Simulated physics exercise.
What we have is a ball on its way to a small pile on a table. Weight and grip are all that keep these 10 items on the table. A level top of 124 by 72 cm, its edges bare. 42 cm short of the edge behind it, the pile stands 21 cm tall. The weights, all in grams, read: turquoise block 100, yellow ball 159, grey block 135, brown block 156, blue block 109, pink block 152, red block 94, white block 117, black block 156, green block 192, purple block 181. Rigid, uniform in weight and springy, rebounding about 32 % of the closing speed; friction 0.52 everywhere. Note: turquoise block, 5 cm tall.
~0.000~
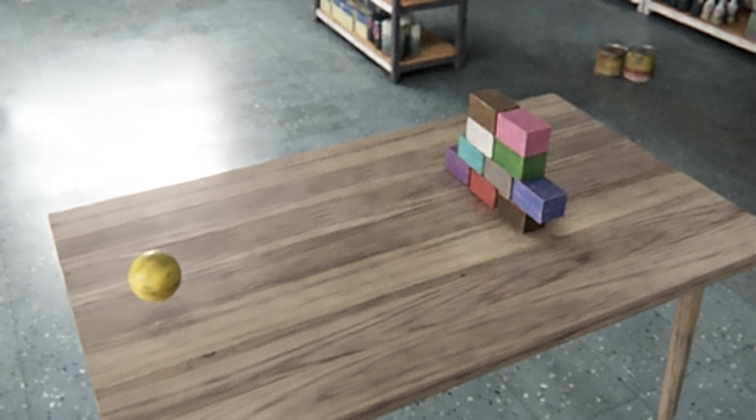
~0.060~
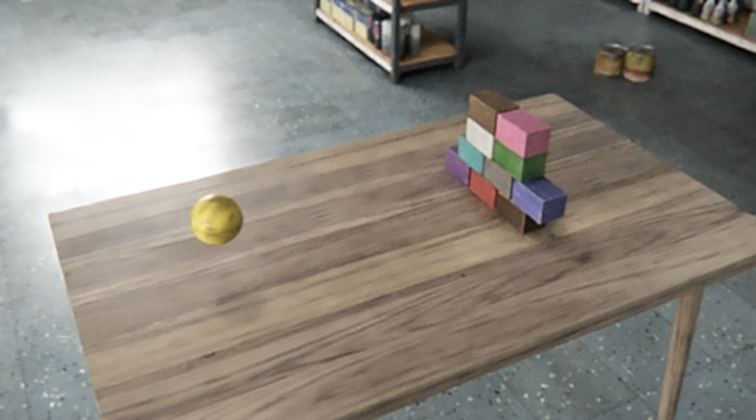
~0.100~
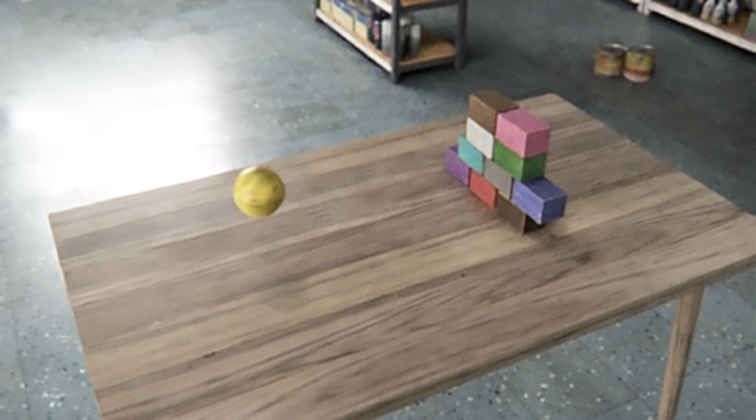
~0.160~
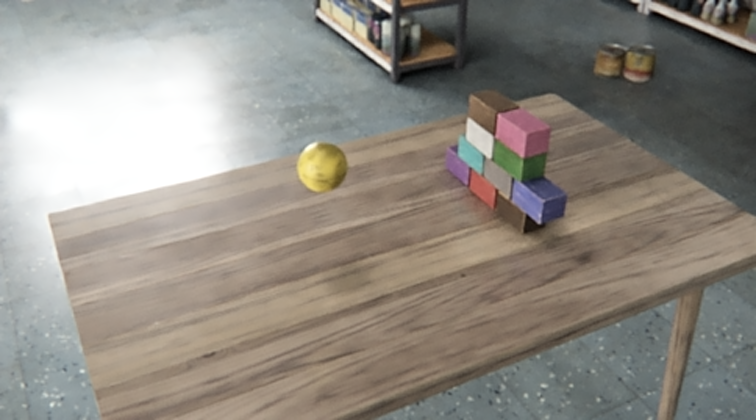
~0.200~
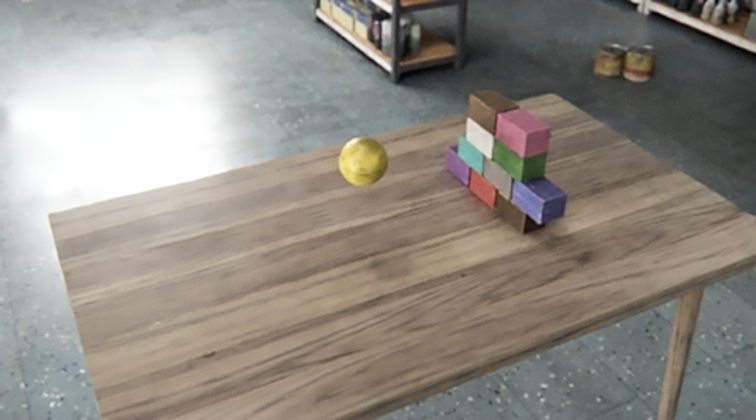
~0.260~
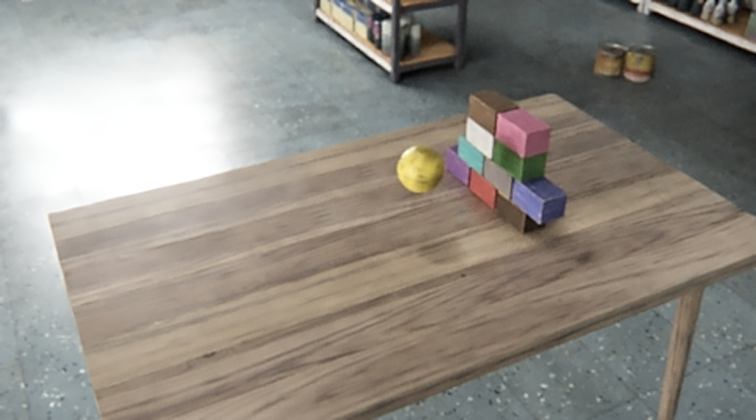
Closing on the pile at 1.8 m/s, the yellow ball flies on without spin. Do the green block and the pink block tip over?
The green block does not tip; the pink block does not tip.
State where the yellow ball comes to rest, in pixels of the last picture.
It settles at around (497, 216).
By 0.36 s, yellow ball near (498, 214).
By 0.46 s, yellow ball near (498, 214); black block 3 cm from its spot; blue block 3 cm from its spot.
When it is over (1.0 s), all 10 within 4 cm of the start. End places, in pixels of the last picture, green block near (523, 155), pink block near (525, 131).
